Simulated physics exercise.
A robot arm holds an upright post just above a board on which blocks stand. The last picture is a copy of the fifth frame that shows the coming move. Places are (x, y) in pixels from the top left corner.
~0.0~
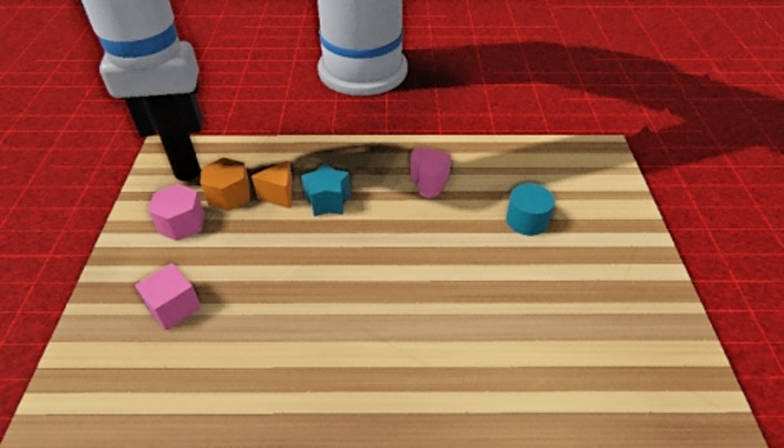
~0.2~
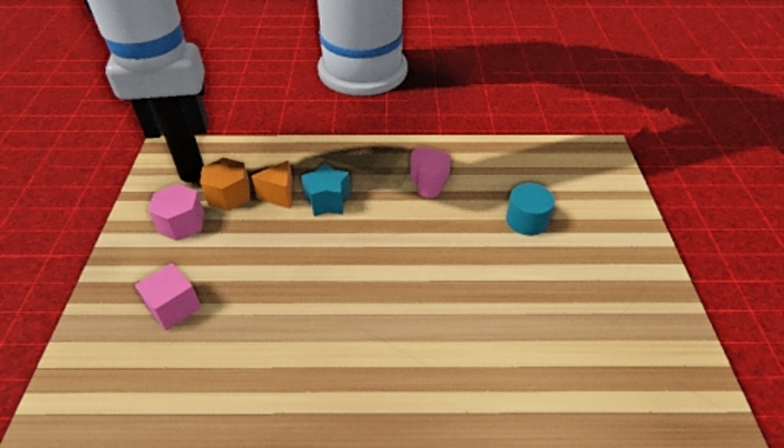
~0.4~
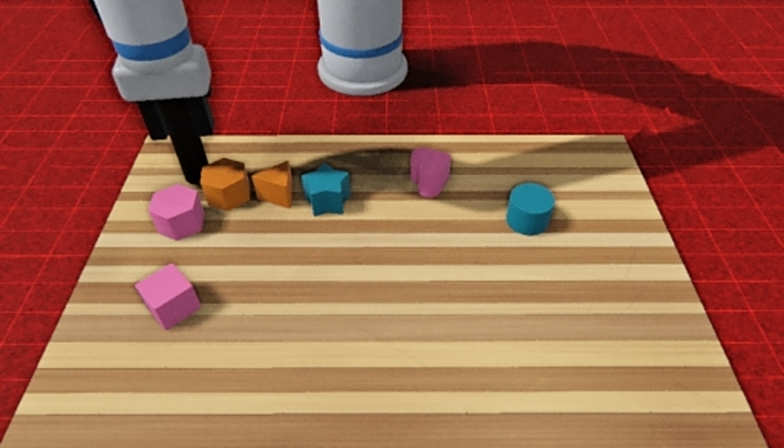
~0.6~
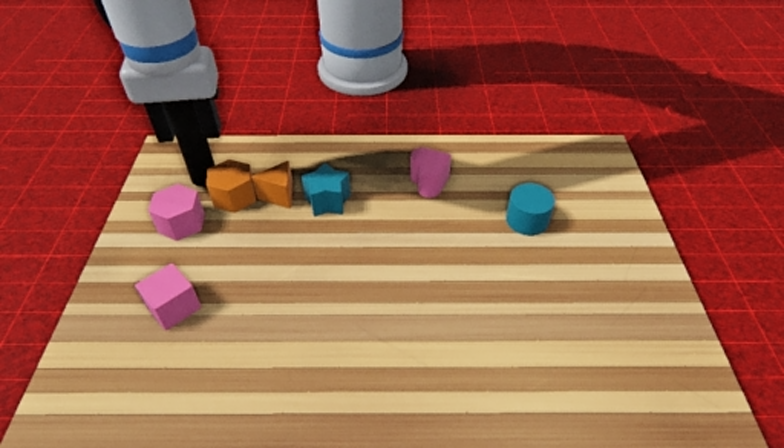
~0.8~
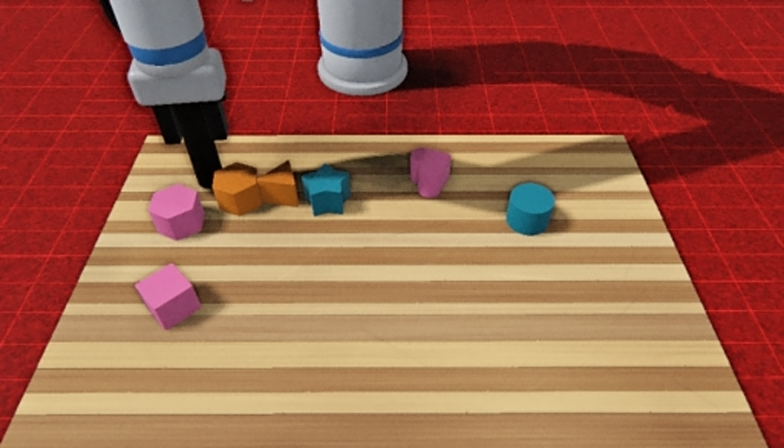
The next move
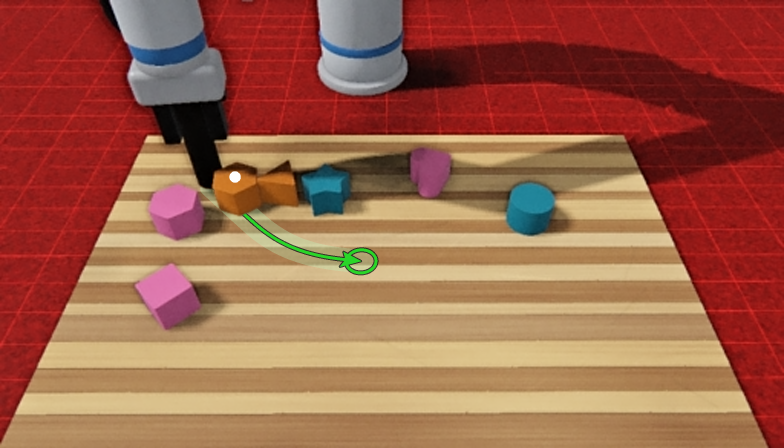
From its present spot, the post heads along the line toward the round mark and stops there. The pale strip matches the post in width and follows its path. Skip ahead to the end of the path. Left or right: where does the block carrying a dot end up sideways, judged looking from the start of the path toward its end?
Left.
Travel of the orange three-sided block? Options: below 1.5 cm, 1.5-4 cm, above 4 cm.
It gets moved 1.5 to 4 cm.
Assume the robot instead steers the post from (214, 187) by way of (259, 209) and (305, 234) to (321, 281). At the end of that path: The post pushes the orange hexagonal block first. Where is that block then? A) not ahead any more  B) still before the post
B: Still before the post.
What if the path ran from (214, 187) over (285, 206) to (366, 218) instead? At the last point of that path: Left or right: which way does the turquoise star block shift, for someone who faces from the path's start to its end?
With start-to-end as forward, it shifts left.
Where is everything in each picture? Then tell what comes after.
Tip of the post (188, 173), middles of tops, pink hexagonal block (173, 200), orange hexagonal block (223, 172), orange three-sided block (275, 174), turquoise star block (325, 179), in the first picture.
Post (193, 174), nothing pushed, in the second picture.
Post (199, 176), nothing pushed, in the third picture.
Post (205, 178), orange hexagonal block (229, 174), in the fourth picture.
Post (212, 180), pink hexagonal block (173, 200), orange hexagonal block (235, 177), orange three-sided block (280, 174), turquoise star block (325, 179), in the fifth picture.
The line goes from (214, 187) over (249, 219) and (296, 249) to (361, 261); the dot is on the orange hexagonal block.
The first path, step by step. One third of the way, post (248, 213); orange hexagonal block (278, 203), turned 35° anticlockwise; orange three-sided block (296, 179), turned 90° anticlockwise; turquoise star block (331, 175), turned 30° clockwise.
Two thirds of the way, post (295, 242); orange hexagonal block (329, 214), turned 95° anticlockwise; orange three-sided block (297, 179), turned 95° anticlockwise; turquoise star block (331, 175), turned 30° clockwise.
At the end, post (361, 255); pink hexagonal block unmoved; orange hexagonal block (353, 209), turned 130° anticlockwise; orange three-sided block (297, 179), turned 95° anticlockwise; turquoise star block (331, 175), turned 30° clockwise.
